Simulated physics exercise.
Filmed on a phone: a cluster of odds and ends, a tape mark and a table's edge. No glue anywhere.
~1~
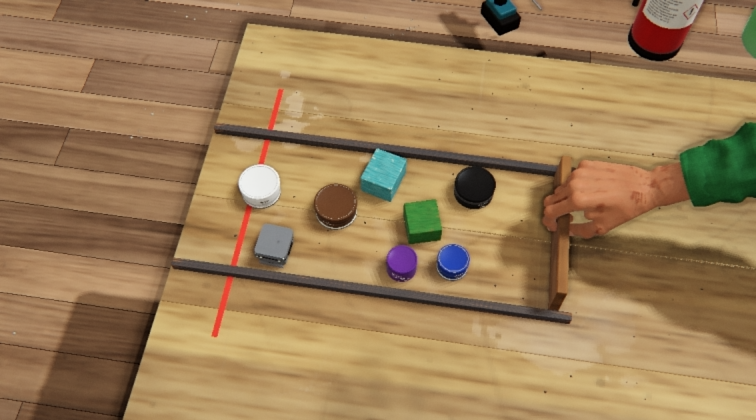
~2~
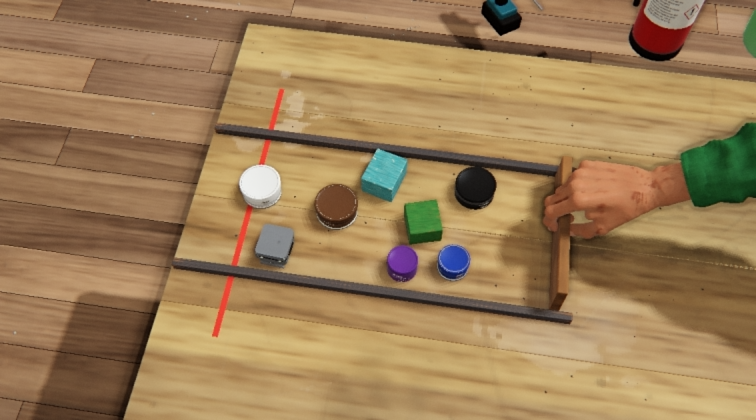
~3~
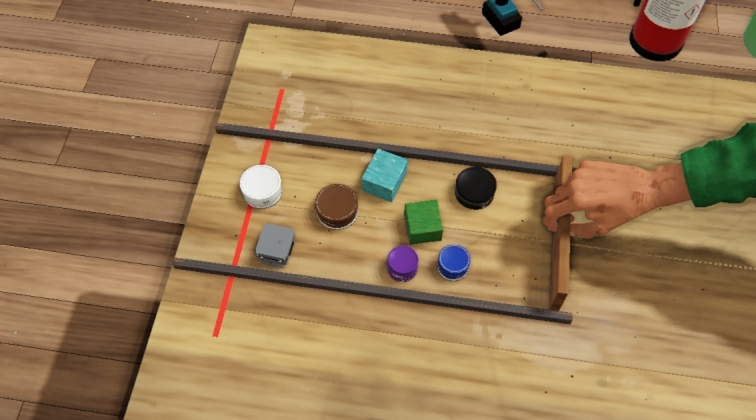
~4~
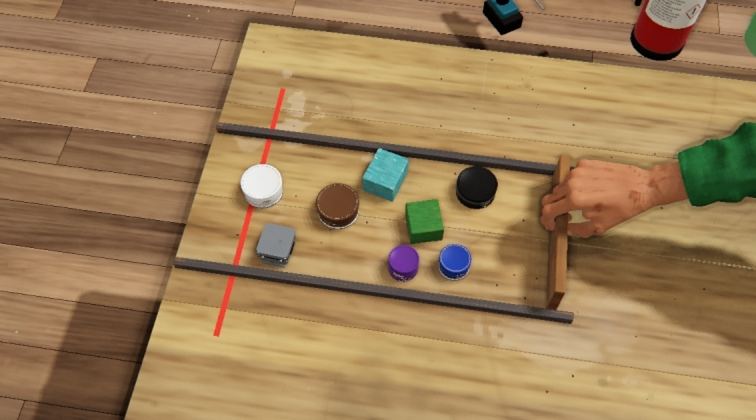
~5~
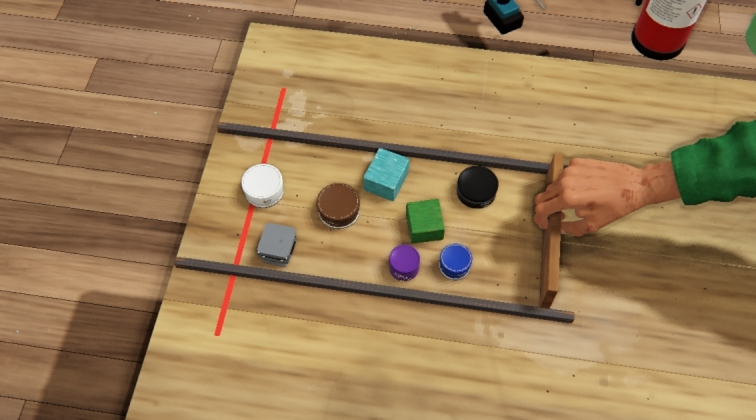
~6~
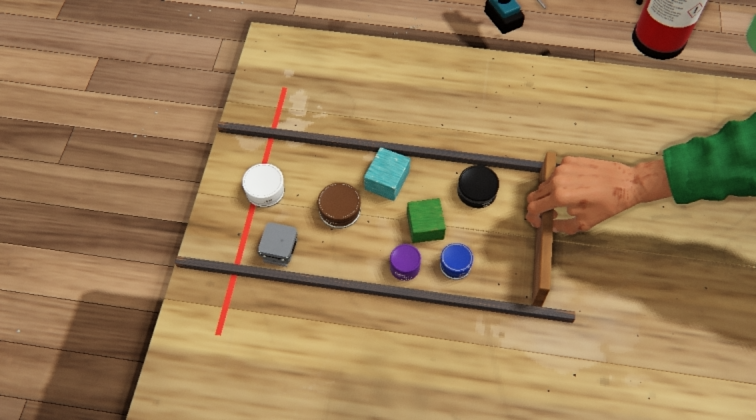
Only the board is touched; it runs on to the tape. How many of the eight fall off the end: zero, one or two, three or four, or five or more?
The number that fall off is one or two.
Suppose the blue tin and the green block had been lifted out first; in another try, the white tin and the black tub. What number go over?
First 1, then 0.
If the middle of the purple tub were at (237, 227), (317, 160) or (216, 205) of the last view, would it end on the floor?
In turn it comes down; falls; is lost.
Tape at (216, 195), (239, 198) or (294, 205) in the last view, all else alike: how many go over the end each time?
Down on the floor: 5, 3 and 0.
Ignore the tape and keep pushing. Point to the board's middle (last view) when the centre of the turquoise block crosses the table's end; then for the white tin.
About (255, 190), and (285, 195) for the other.
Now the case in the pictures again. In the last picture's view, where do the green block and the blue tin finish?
About (238, 192), and the other about (231, 222).
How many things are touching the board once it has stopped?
That makes 4.
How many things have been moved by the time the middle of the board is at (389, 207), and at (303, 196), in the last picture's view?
By then 6, and 8.
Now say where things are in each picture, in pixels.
White tin (260, 187); grey case (275, 246); brown tin (336, 207); board (560, 232); tape (251, 202), in the first frame.
Grey case (276, 246); blue tin (453, 263), in the second frame.
Brown tin (337, 207); purple tub (403, 264), in the third frame.
White tin (262, 186); green block (424, 222), in the fourth frame.
Grey case (278, 245); board (552, 229), in the fifth frame.
White tin (264, 186); grey case (279, 245); brown tin (340, 206); board (544, 228); tape (254, 200), in the sixth frame.
Early on, none off yet; white tin at rest near (264, 186); grey case at rest near (279, 245); brown tin at rest near (340, 206).
A while later, none off yet; white tin travelled a little near (252, 182); grey case moving near (273, 245); brown tin travelled about its own width near (287, 199).
Finally, the number that fall off is one or two; lost, white tin.
